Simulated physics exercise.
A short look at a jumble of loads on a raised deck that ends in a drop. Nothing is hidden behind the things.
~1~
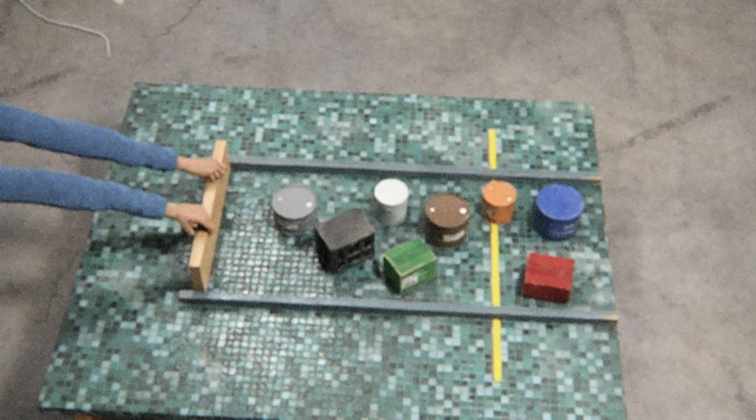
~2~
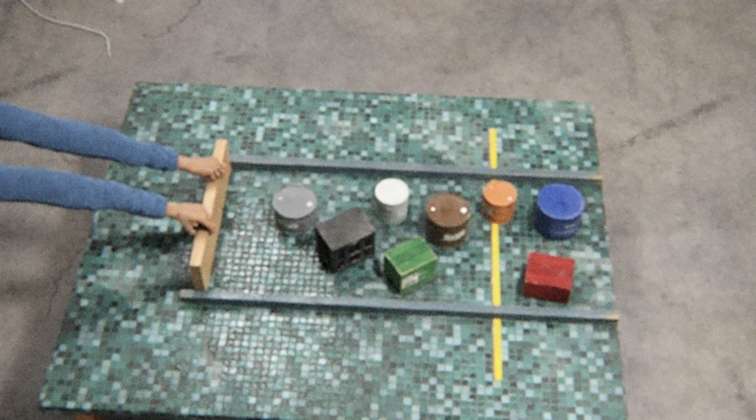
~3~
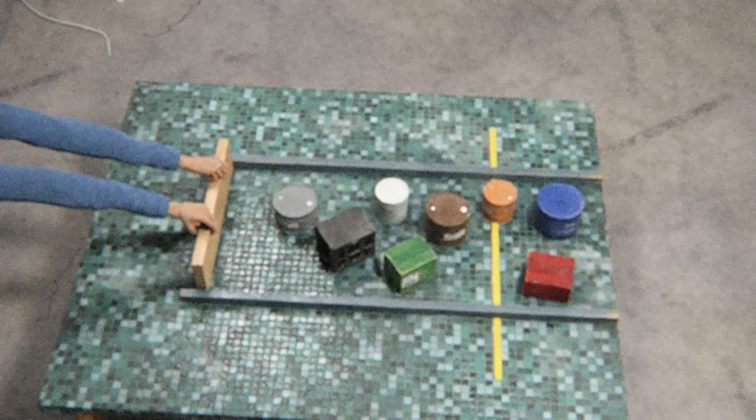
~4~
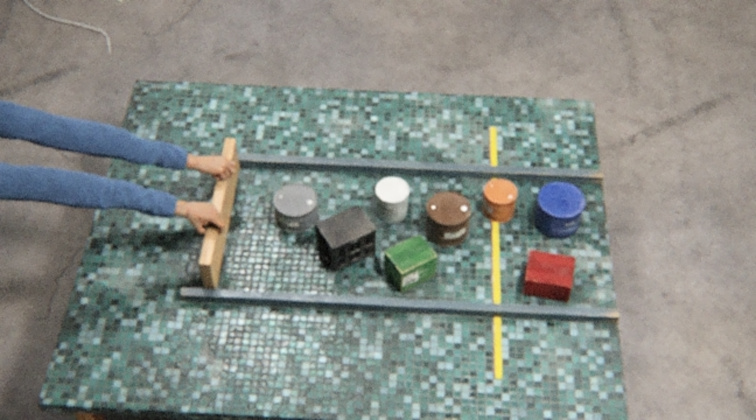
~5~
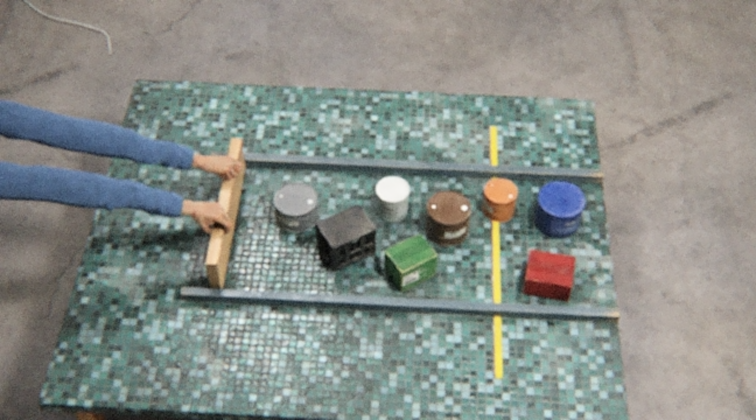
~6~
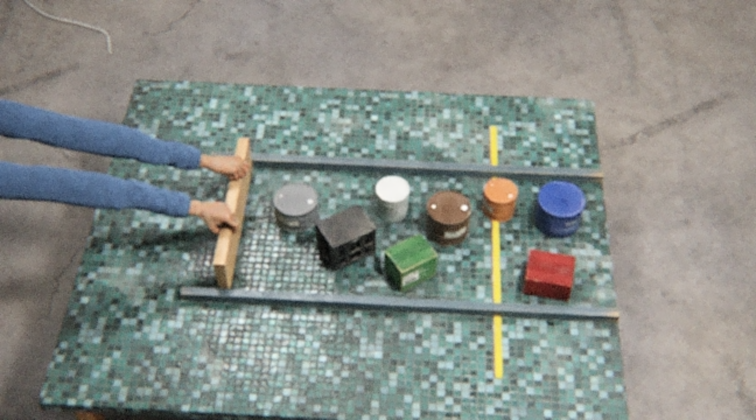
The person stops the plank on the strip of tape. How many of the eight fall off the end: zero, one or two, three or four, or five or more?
In the end the number that fall off is zero.
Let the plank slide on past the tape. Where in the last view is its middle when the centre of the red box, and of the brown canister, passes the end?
For the red box at (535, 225), for the brown canister at (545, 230).
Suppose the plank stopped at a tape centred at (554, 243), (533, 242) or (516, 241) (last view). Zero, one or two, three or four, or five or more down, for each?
In that order: Three to four; one or two; none at all.
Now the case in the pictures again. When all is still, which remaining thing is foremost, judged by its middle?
The blue pail ends nearest.
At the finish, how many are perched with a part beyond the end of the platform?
It comes to 0.
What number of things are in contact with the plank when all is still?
In contact: 4.
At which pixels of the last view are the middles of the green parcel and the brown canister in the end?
Near (519, 286) and (561, 232).
A little later, none off yet; blue pail at rest near (559, 210); red box at rest near (549, 275); orange canister at rest near (500, 200).
When it is over, the number that fall off is zero.
